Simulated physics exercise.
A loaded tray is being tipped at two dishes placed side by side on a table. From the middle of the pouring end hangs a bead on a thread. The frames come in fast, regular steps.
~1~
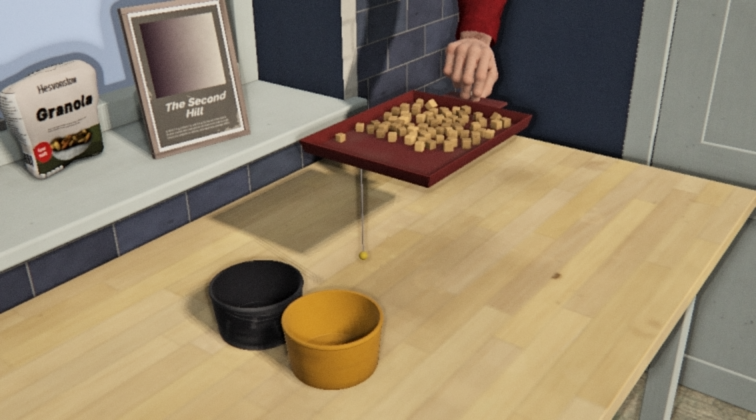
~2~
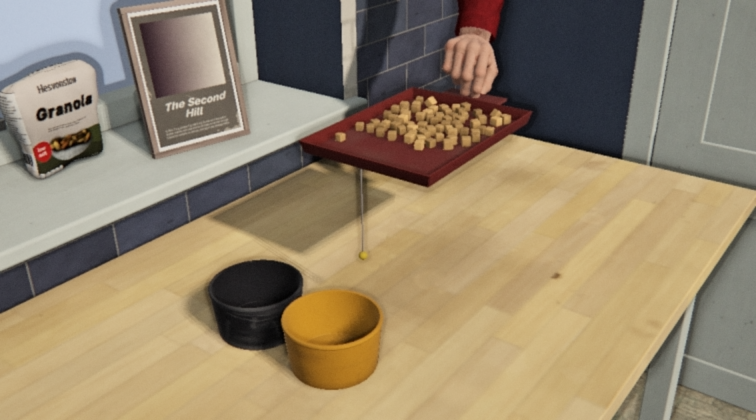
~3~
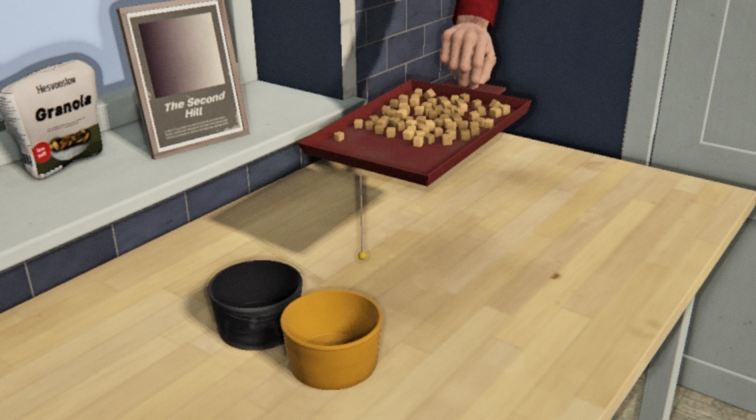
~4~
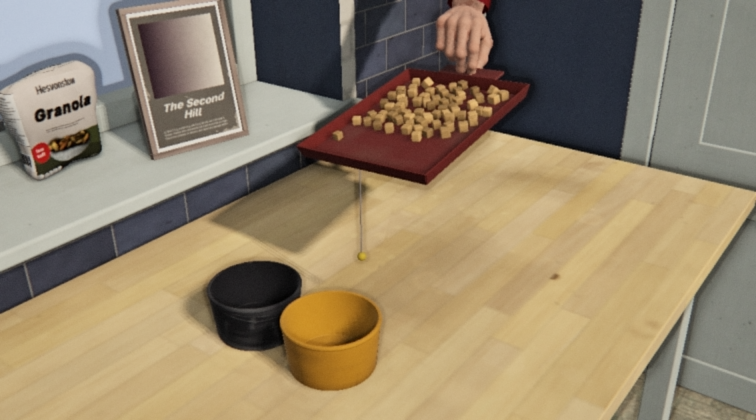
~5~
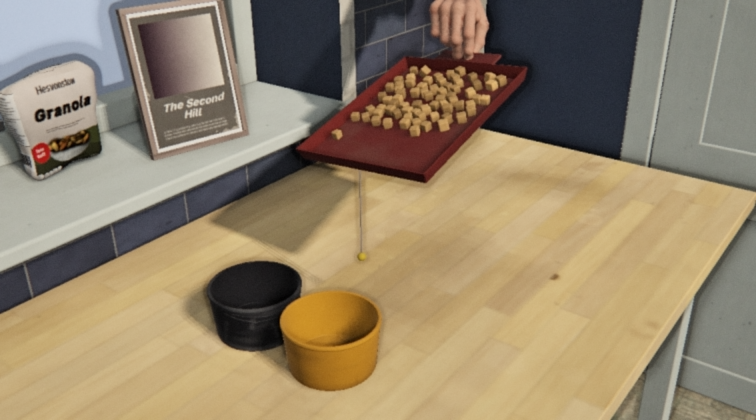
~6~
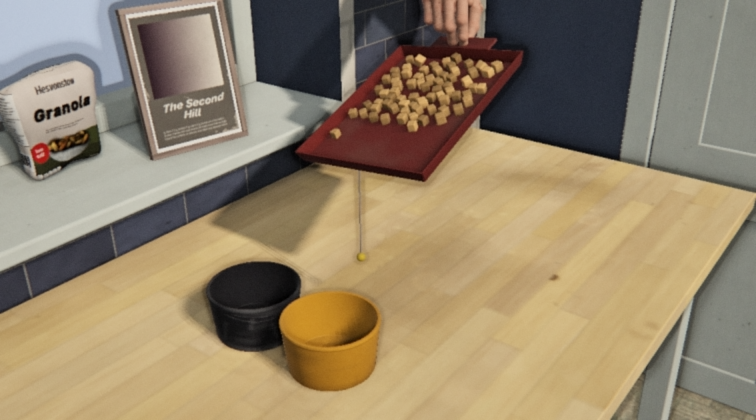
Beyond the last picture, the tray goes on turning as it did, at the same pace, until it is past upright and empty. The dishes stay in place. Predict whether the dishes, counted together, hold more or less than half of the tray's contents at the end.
Less.
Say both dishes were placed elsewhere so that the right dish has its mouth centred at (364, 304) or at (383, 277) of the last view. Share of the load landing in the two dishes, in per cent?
80 % and 60 %.
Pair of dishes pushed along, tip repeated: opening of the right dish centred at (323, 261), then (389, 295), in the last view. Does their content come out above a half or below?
Well, the bulk the first time and the bulk the second time.
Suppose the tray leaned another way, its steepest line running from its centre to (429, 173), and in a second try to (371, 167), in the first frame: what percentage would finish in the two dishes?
That comes to 0 per cent the first time and 30 per cent the second.
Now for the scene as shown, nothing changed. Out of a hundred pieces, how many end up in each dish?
Result - left dish: 10 %; right dish: 10 %.
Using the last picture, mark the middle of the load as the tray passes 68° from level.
The load is centred about (327, 150).
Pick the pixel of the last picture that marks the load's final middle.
I'd mark it at roughly (296, 300).
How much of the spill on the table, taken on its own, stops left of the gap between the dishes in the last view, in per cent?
About 50 per cent.
Shortly afterwards, tray tipped steeply; the bulk on the tray; near a quarter in the air.
Next, tray tipped past a quarter turn; a little on the tray; a little in the right dish; a little in the left dish; near half outside both; near a quarter in the air.
Some moments later, tray tipped past a quarter turn; a little in the right dish; a little in the left dish; the bulk outside both.
In the end, tray tipped past a quarter turn; a little in the right dish; a little in the left dish; the bulk outside both.
